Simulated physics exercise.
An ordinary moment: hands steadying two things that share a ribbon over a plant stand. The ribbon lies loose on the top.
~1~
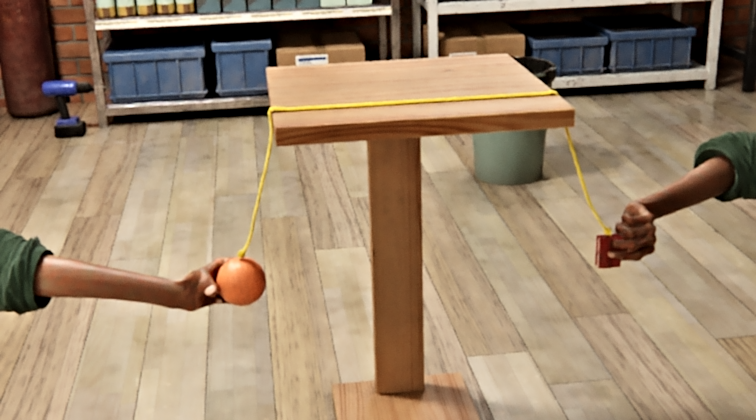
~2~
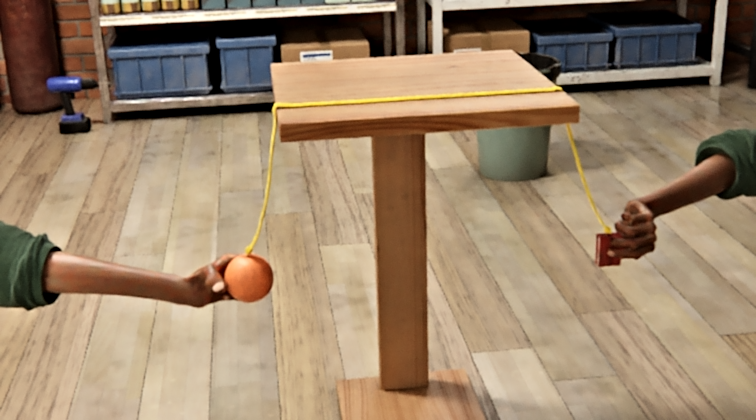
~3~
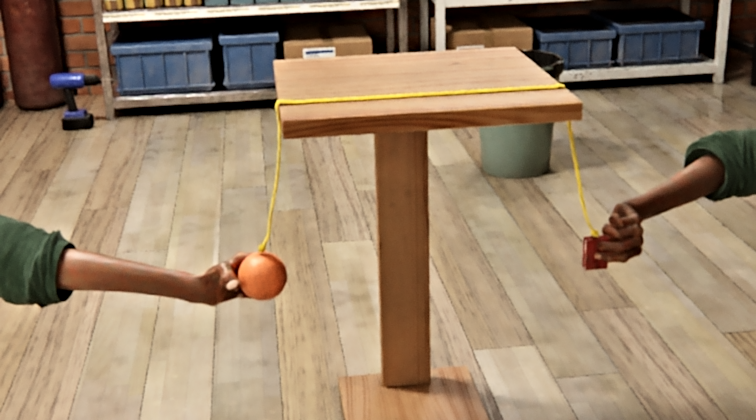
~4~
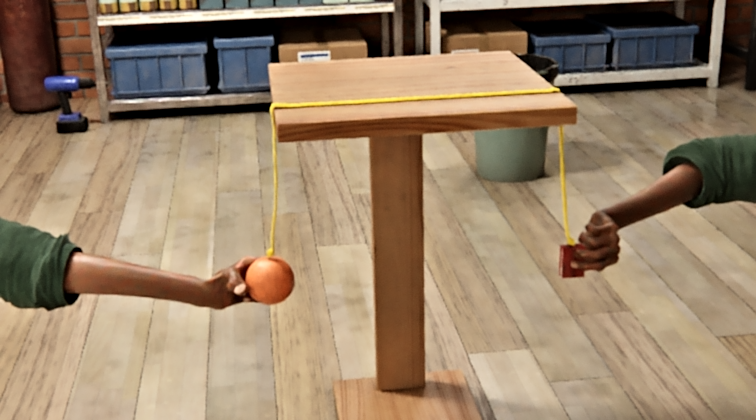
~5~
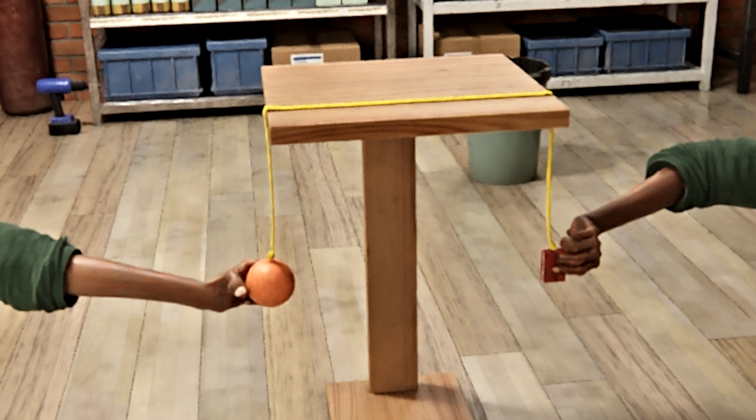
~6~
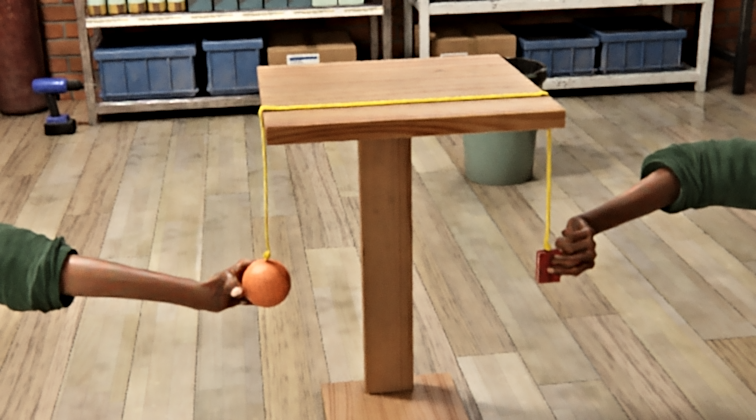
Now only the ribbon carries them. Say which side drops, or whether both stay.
In the end the ribbon sinks on the left side.
Then, 0.32 s after the last picture, left orange lower near (276, 401); right matchbox higher near (545, 144).
Then, 0.60 s after the last picture, left orange down on the floor; right matchbox pulled up onto the top.
Then, 0.90 s after the last picture, left orange down on the floor; right matchbox down on the floor.
At rest, left orange down on the floor; right matchbox down on the floor. The ribbon drops leftwards.
